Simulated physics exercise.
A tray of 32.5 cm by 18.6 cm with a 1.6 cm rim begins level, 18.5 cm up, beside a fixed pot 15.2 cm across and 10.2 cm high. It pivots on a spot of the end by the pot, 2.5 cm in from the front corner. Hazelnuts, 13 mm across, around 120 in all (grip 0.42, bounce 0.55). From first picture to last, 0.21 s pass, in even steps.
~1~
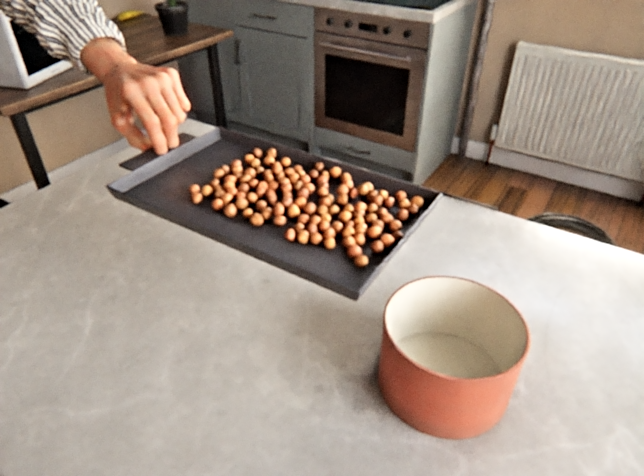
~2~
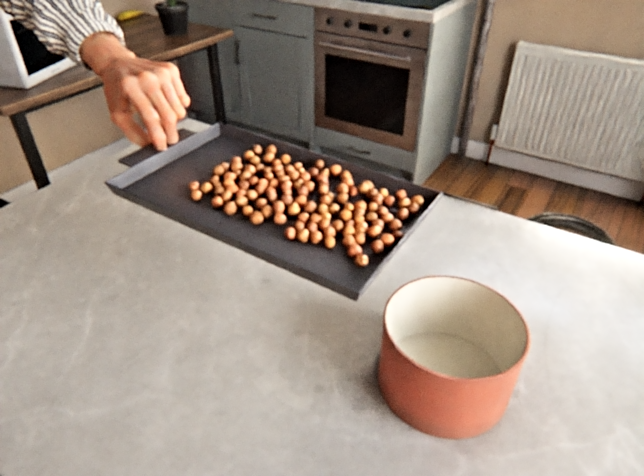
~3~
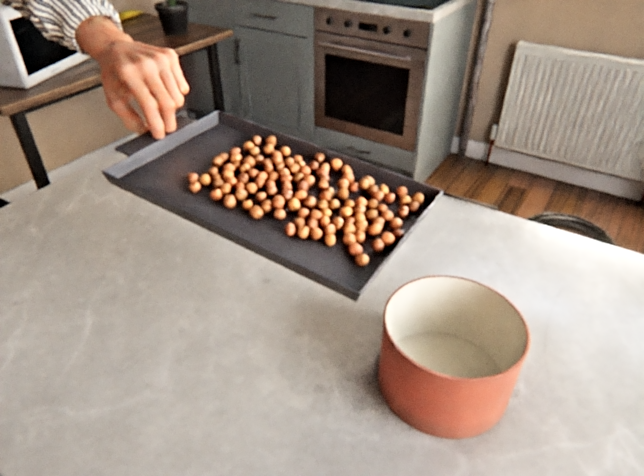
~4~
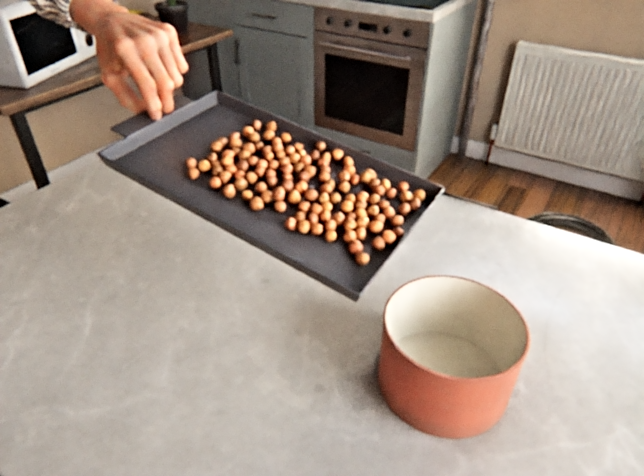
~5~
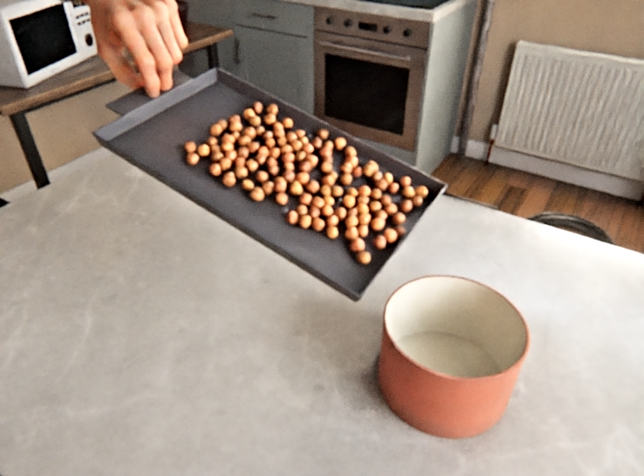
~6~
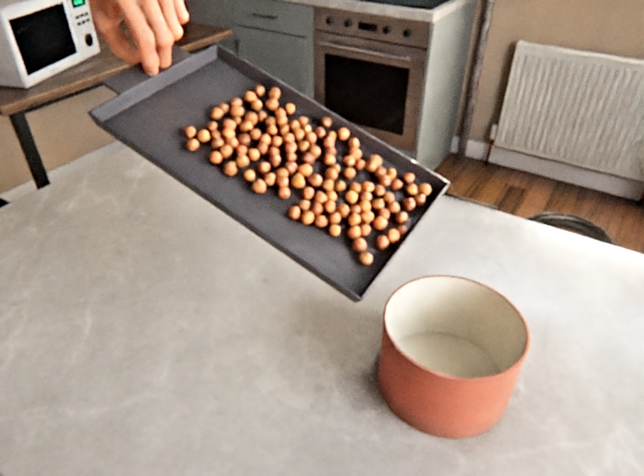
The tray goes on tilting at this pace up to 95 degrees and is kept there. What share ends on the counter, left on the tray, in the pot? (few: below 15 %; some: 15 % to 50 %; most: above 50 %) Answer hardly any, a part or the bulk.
On the counter: The bulk; left on the tray: Hardly any; in the pot: A part.
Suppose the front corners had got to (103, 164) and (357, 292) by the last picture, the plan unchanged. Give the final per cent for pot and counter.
Pot 0, counter 100.
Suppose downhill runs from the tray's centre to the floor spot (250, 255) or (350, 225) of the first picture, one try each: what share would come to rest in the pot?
Some 0 and 65 per cent.
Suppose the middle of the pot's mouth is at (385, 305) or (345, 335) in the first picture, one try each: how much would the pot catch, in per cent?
Some 0 and 25 per cent.
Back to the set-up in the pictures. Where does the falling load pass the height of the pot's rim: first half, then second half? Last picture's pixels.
At about (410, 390), then at (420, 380).
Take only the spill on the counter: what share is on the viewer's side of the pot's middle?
Some 100 per cent.
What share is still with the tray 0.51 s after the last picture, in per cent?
Some 65 per cent of the load.
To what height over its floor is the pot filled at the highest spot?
Roughly 1.5 cm.
Then, 0.30 s after the last picture, tilt 56 degrees; the tray holds 100 %, the pot 0 %.
Then, 0.51 s after the last picture, tilt 81 degrees; the tray holds 65 %, the pot 0 %.
Then, 0.82 s after the last picture, tilt 95 degrees; the tray holds 0 %, the pot 30 %.
In the end, counter 65 %, tray 0 %, pot 35 %.
